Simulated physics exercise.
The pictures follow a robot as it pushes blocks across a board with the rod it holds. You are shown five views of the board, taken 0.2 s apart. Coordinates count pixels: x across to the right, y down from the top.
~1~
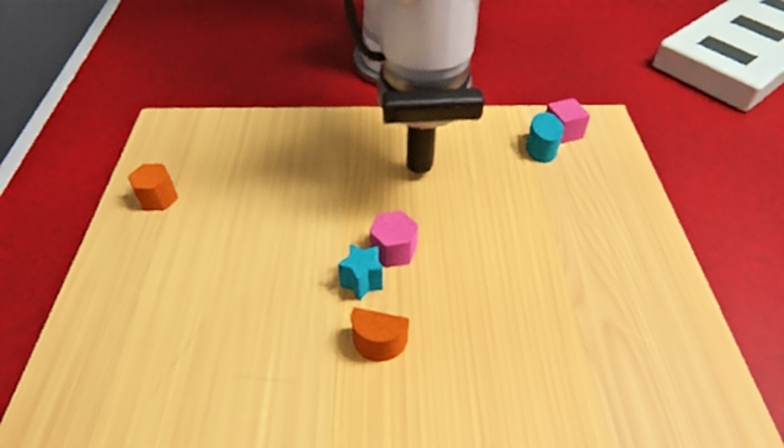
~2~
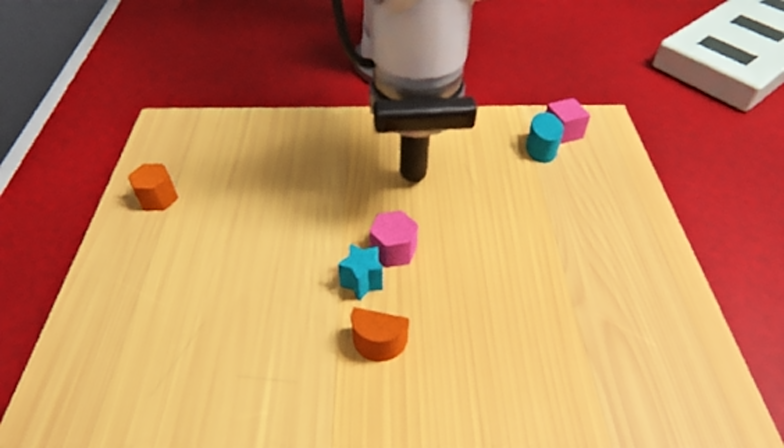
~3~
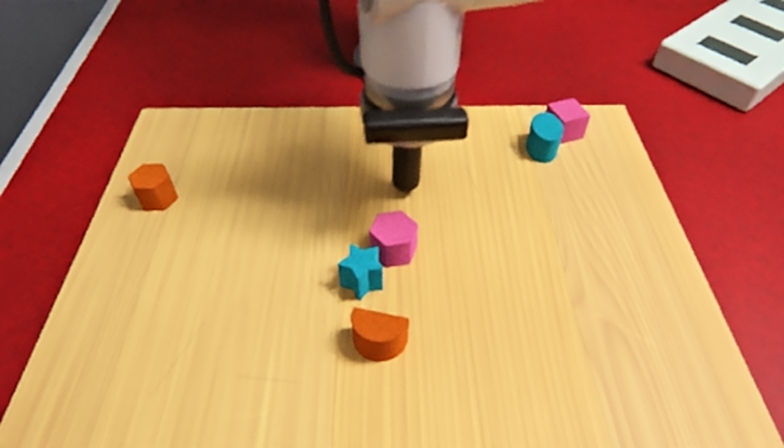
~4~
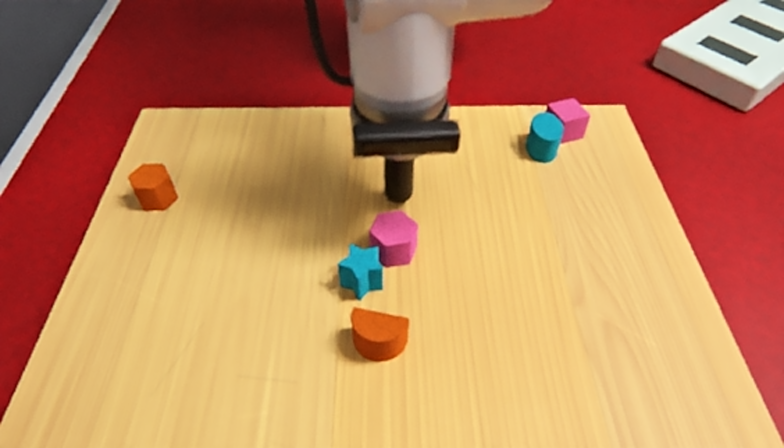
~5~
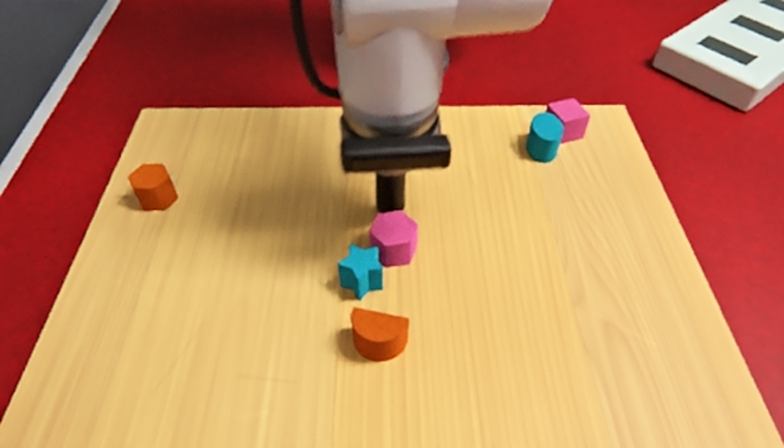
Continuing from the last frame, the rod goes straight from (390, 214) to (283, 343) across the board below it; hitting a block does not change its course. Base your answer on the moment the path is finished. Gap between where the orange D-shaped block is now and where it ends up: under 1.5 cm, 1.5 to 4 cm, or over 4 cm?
Movement: Under 1.5 cm.
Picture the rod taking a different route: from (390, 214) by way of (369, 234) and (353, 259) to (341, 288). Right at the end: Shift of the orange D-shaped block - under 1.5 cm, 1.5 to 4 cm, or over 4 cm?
The displacement of the orange D-shaped block is below 1.5 cm.
What follows on the original path. One third of the way, rod (357, 244); turquoise star-shaped block (361, 264), turned 20° clockwise; pink six-sided block (395, 239), turned 35° anticlockwise.
Two thirds of the way, rod (320, 288); turquoise star-shaped block (361, 271); pink six-sided block (395, 239), turned 35° anticlockwise.
At the end, rod (281, 337); turquoise star-shaped block (361, 271); orange D-shaped block unmoved; pink six-sided block (395, 239), turned 35° anticlockwise.
